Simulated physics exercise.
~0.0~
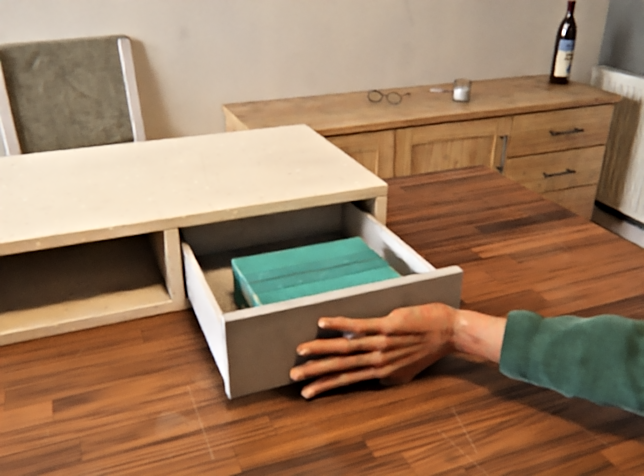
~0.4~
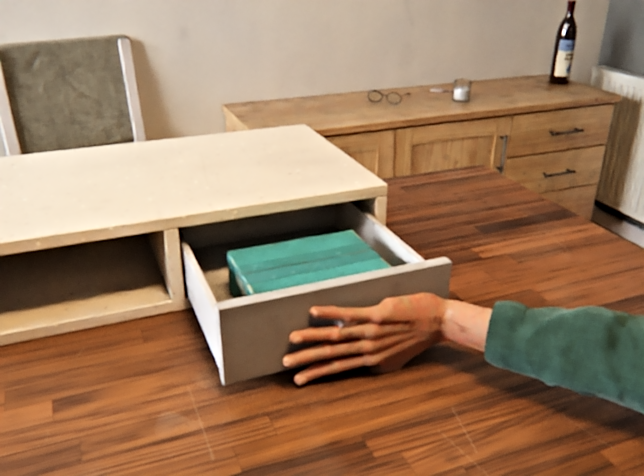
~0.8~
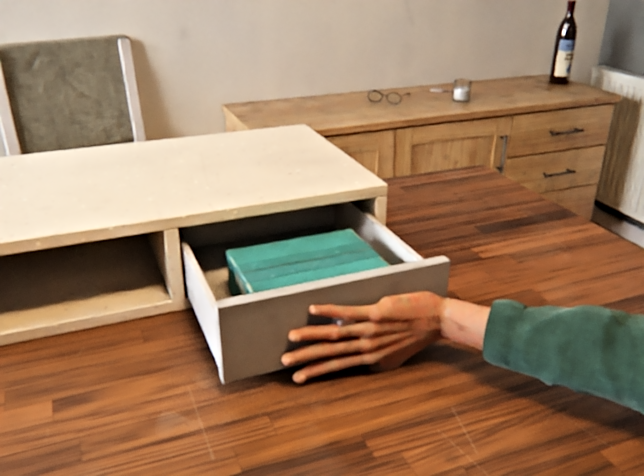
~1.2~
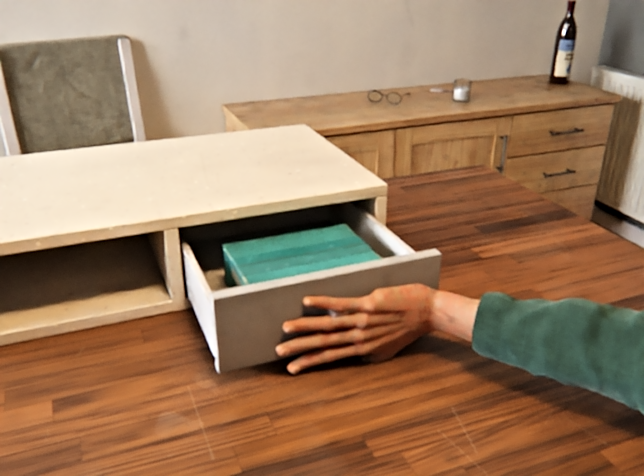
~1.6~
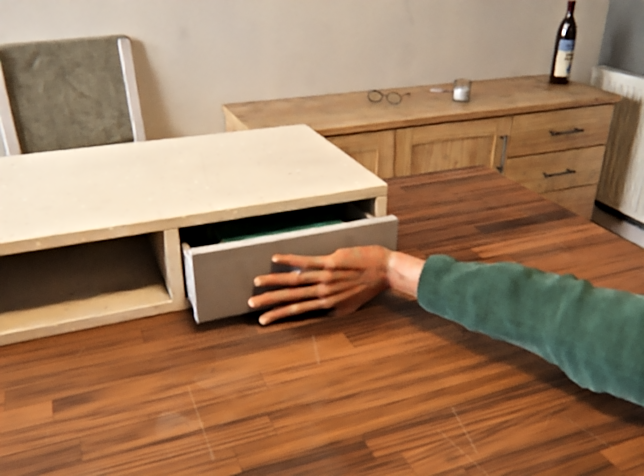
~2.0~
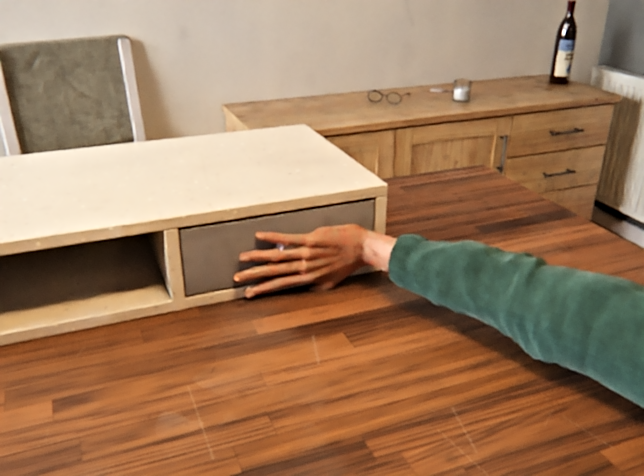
Drawer holding a turquoise box sliding left into a pale chest on a wooden surface, pushed fully closed by a green-sleeved hand.
